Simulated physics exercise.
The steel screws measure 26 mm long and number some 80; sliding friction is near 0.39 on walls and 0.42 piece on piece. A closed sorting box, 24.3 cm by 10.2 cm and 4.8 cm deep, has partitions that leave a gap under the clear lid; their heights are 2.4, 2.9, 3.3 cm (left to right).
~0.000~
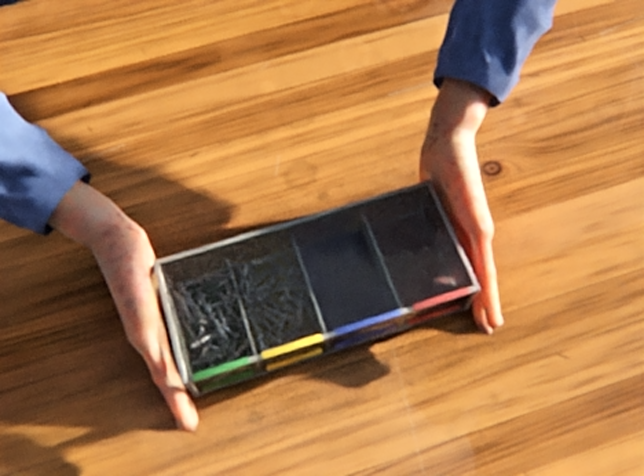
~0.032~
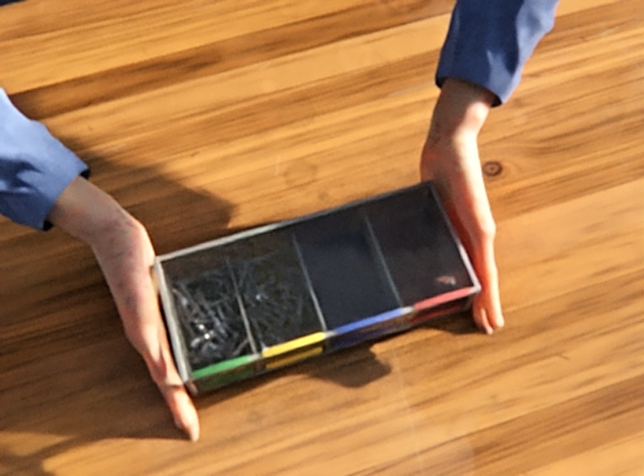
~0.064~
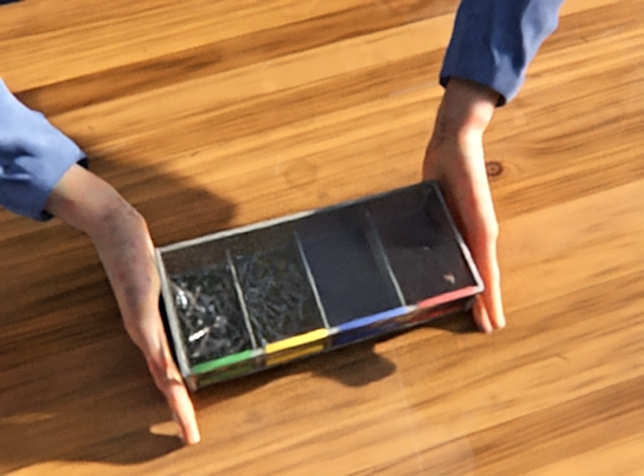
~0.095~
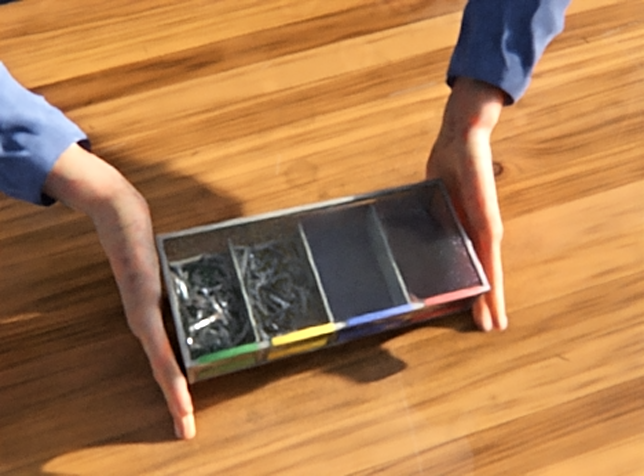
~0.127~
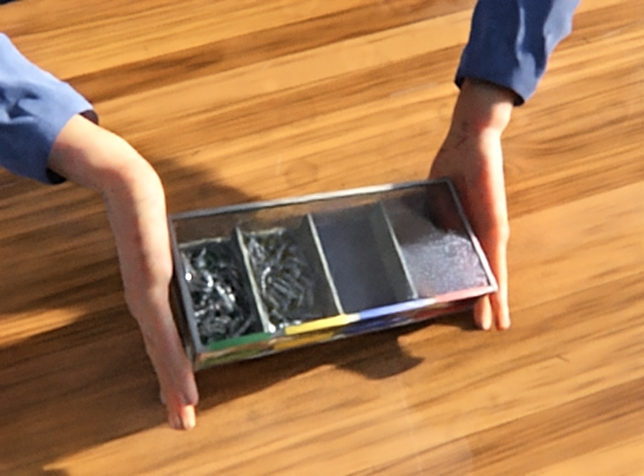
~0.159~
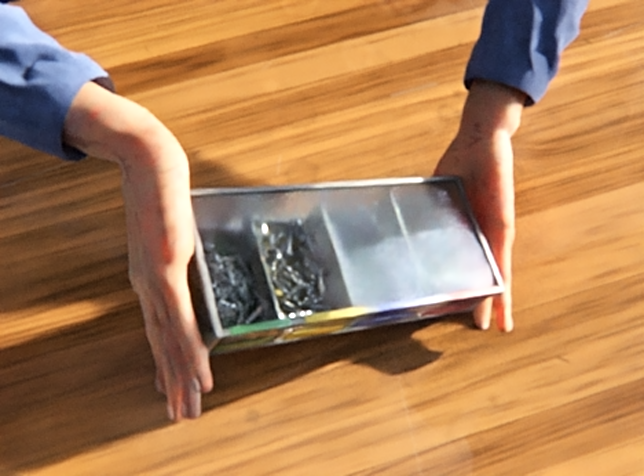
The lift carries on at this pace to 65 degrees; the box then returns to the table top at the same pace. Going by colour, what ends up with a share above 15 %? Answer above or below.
Red: Below, blue: Above, green: Below, yellow: Above.
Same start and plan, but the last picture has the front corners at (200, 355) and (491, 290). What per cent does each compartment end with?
Red 0, blue 15, green 20, yellow 65.
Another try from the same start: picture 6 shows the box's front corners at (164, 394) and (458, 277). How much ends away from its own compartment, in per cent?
In that case some 10 per cent.
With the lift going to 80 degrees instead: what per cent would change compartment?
About 70 per cent.
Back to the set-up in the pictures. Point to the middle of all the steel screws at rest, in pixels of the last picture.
Around (297, 314).
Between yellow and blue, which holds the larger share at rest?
The yellow one has more.
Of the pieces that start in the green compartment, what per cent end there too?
About 10 per cent.
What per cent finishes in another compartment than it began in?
Some 60 per cent.
After 0.44 s, tilt 62 degrees; blue 10 %, green 25 %, yellow 65 %.
After 0.62 s, tilt 23 degrees; blue 25 %, green 5 %, yellow 70 %.
Then, at 0.92 s, tilt 0 degrees; blue 25 %, green 5 %, yellow 70 %.
At rest (1.2 s), red 0 %, blue 25 %, green 5 %, yellow 70 %.
